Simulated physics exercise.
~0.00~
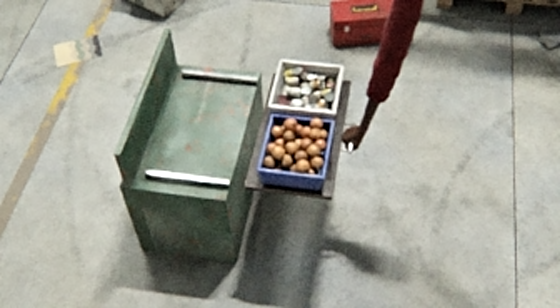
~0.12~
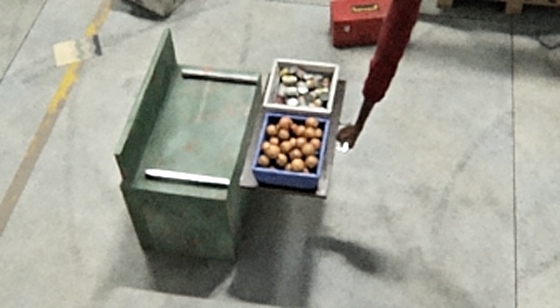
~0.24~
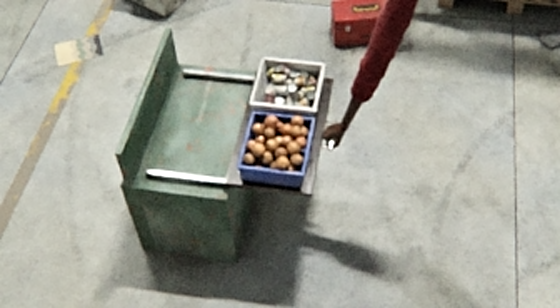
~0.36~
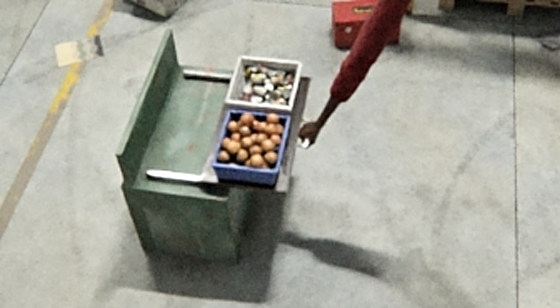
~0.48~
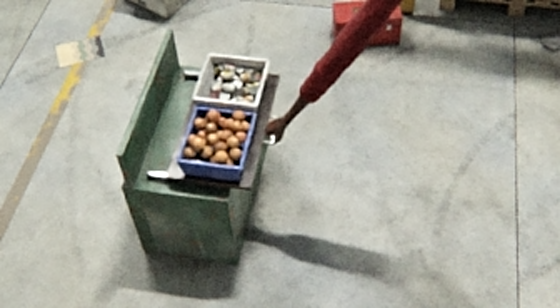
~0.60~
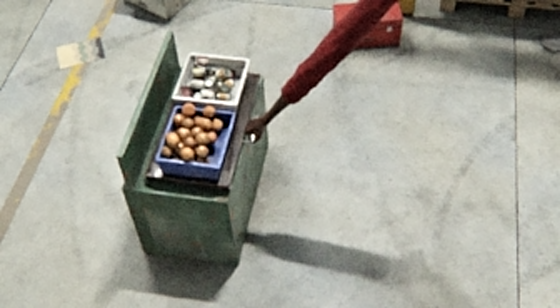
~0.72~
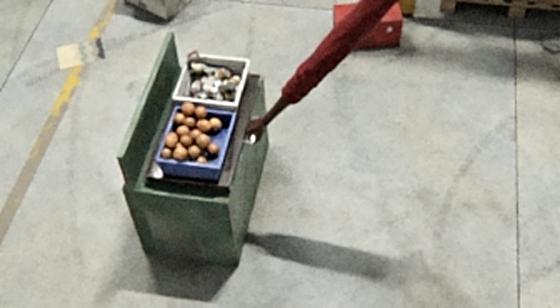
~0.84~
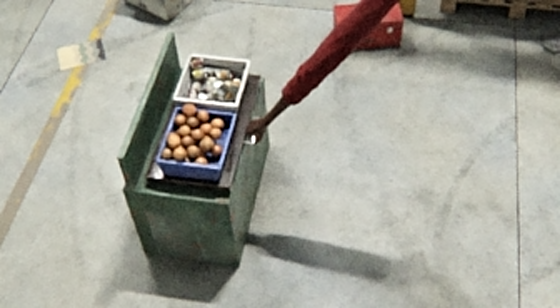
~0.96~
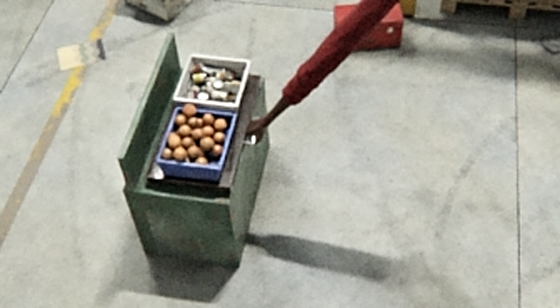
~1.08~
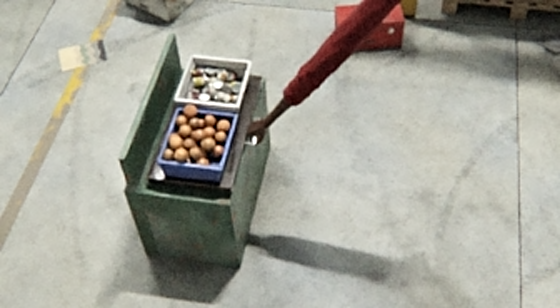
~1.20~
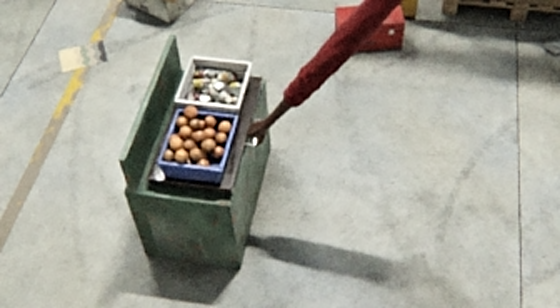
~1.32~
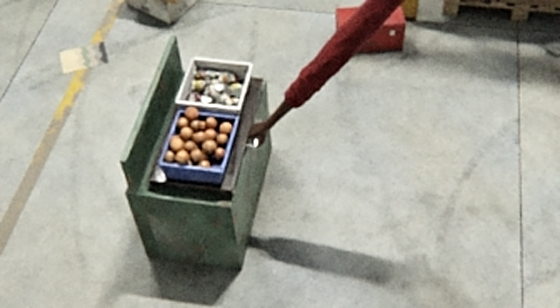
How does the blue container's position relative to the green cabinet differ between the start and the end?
At the start the blue container sits out to the right of the green cabinet. By the end it has moved left and rests over the top of the cabinet, close to the back panel.
A dark shelf carrying a white container of small tins and a blue container of onions starts pulled out to the right of a green cabinet. A red arm reaching down from above stays at its right edge as the shelf slides left. The shelf moves slowly at first, then faster, carrying both open containers over the cabinet top. It stops abruptly once it is in over the cabinet, near the raised back panel. The onions and tins shift a little but stay inside their containers, and everything then rests, with the arm still at the shelf's edge.
